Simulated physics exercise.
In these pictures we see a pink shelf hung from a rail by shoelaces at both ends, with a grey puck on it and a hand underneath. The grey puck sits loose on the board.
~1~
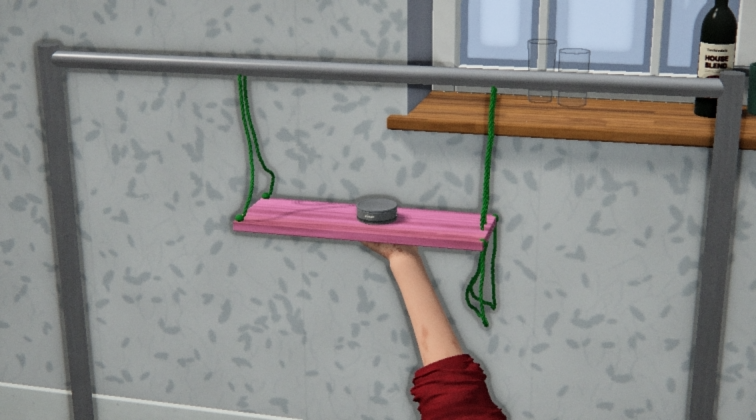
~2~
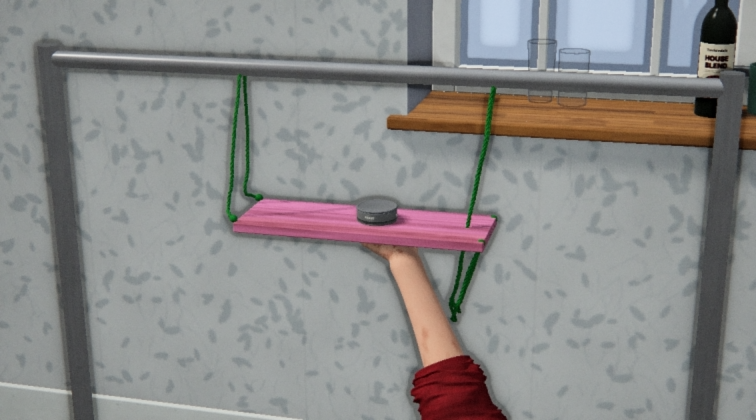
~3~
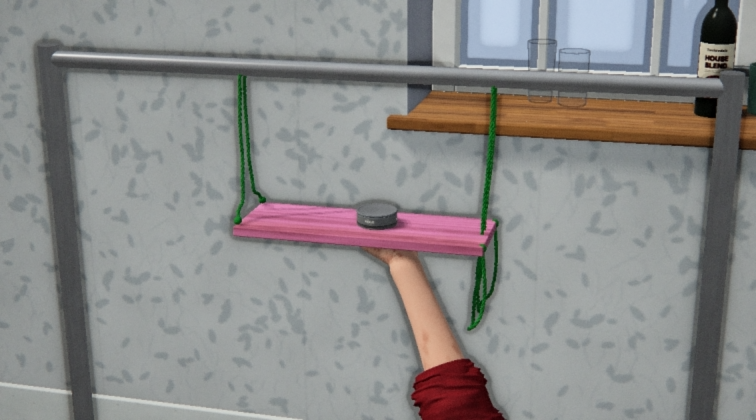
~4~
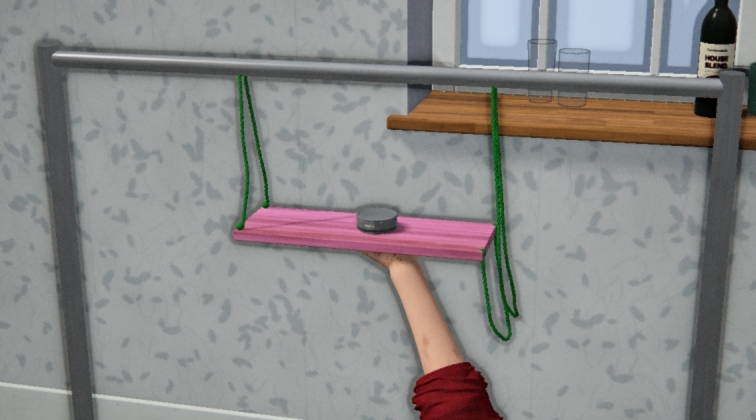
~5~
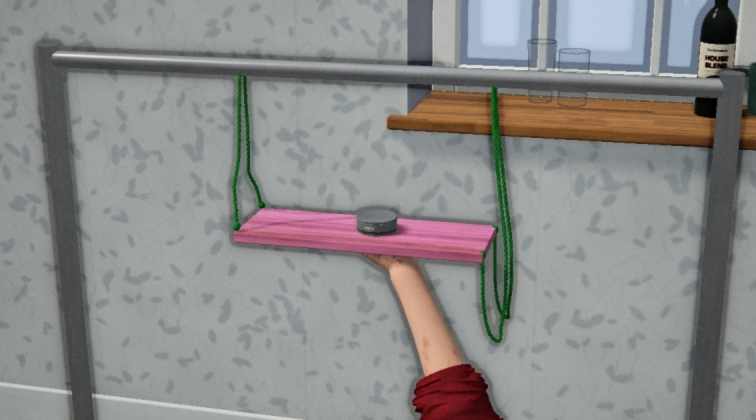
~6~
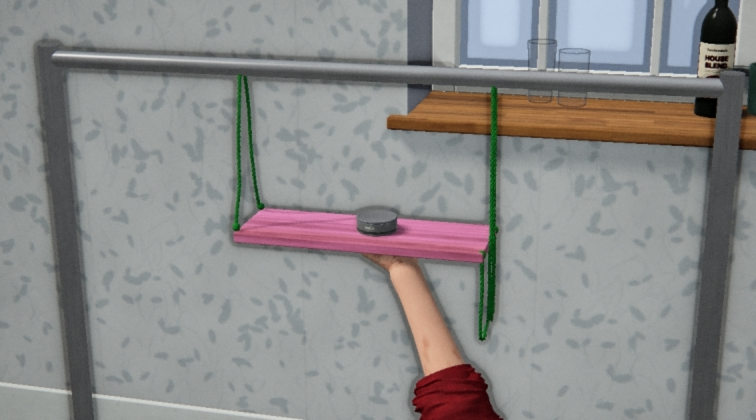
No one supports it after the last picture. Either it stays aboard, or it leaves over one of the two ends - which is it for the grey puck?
It comes off at the right.
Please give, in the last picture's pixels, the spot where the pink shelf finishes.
(328, 315).
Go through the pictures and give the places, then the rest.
In the first picture, grey puck (377, 212); pink shelf (354, 236).
In the second picture, grey puck (377, 213).
In the third picture, grey puck (377, 217).
In the fourth picture, grey puck (377, 221); pink shelf (355, 246).
In the fifth picture, grey puck (377, 223).
In the sixth picture, grey puck (377, 223); pink shelf (355, 248); left shoelaces almost straight; right shoelaces slack, hanging in a loop.
Then, 0.60 s past the final frame, board tipped 42° down to the right; puck falling.
Then, 1.24 s past the final frame, board tipped 51° down to the right; puck on the floor.
When it is over, board tipped 49° down to the right; puck on the floor. The grey puck tumbles from the right end.
